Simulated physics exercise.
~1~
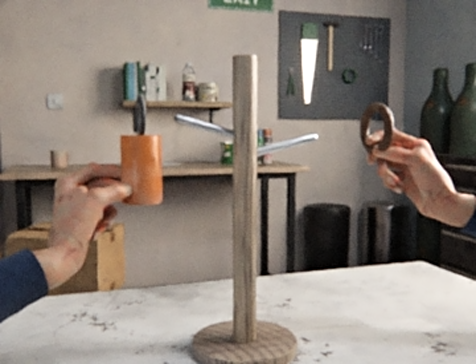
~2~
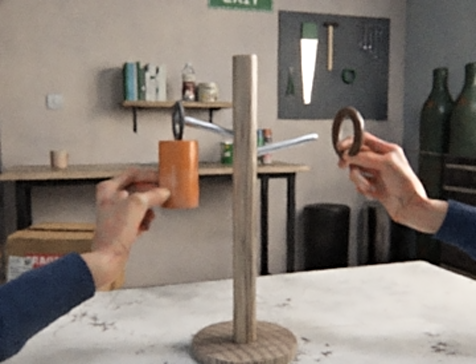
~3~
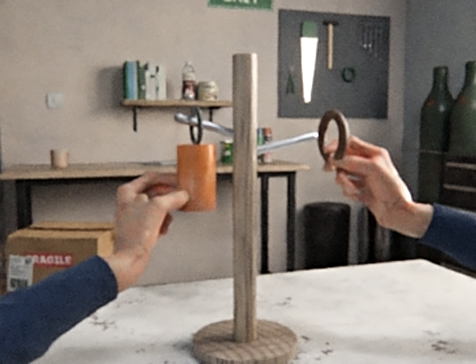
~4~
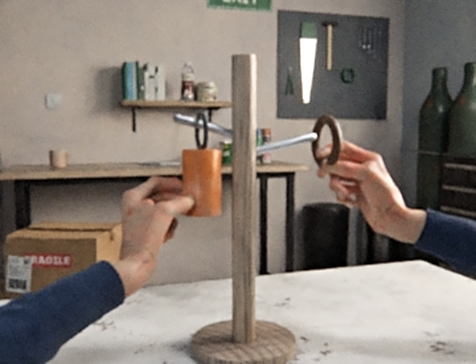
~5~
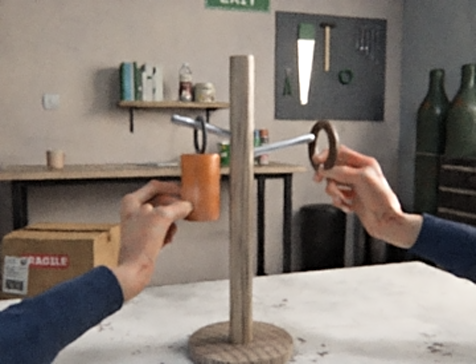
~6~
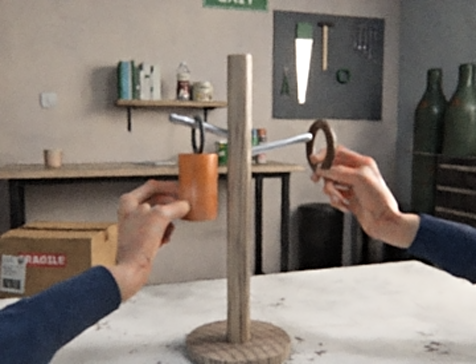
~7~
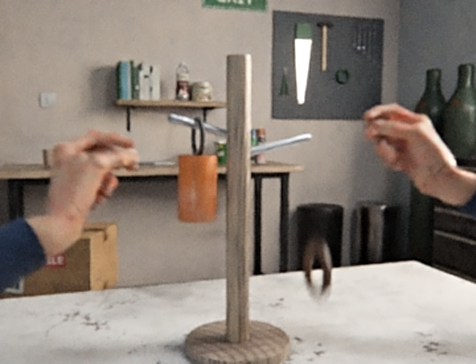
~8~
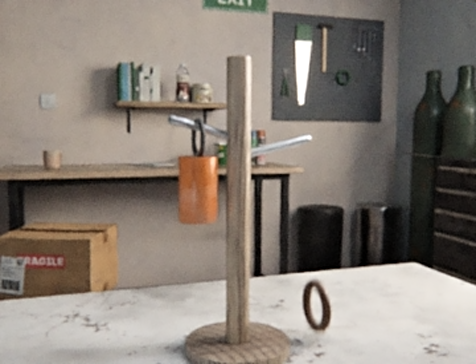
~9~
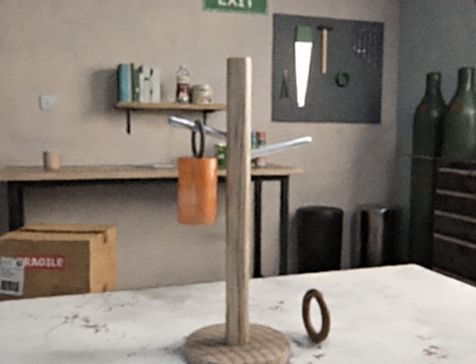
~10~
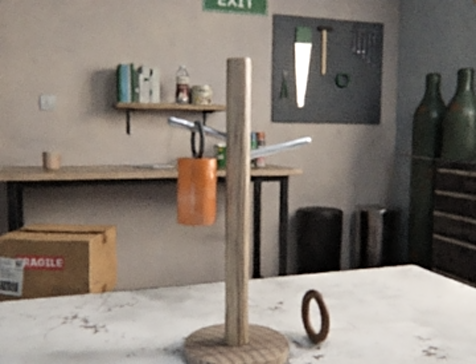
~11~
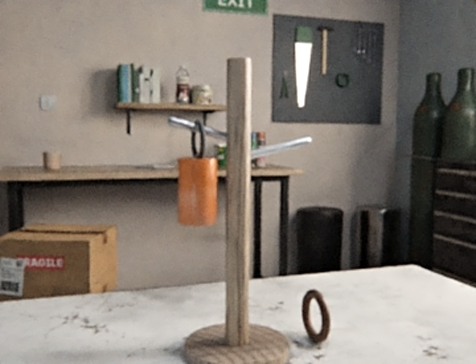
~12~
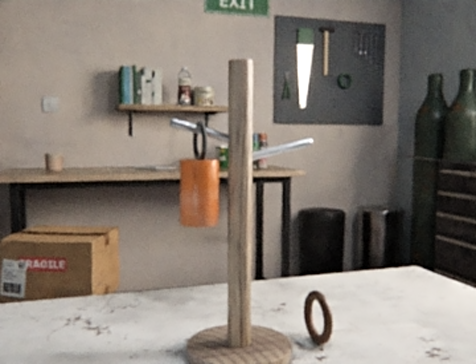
At first, two hands reach in from either side of a wooden peg stand on a pale table, the left holding an orange lantern-like cylinder by its body and the right holding a brown ring. The left hand moves right while the right hand moves left, bringing each object to a slanted metal arm. They pause there briefly, then both hands let go and draw back. The brown ring drops straight down, while the orange object stays hooked by its loop. Finally, the ring stands upright on the table beside the base, and the orange object hangs still.
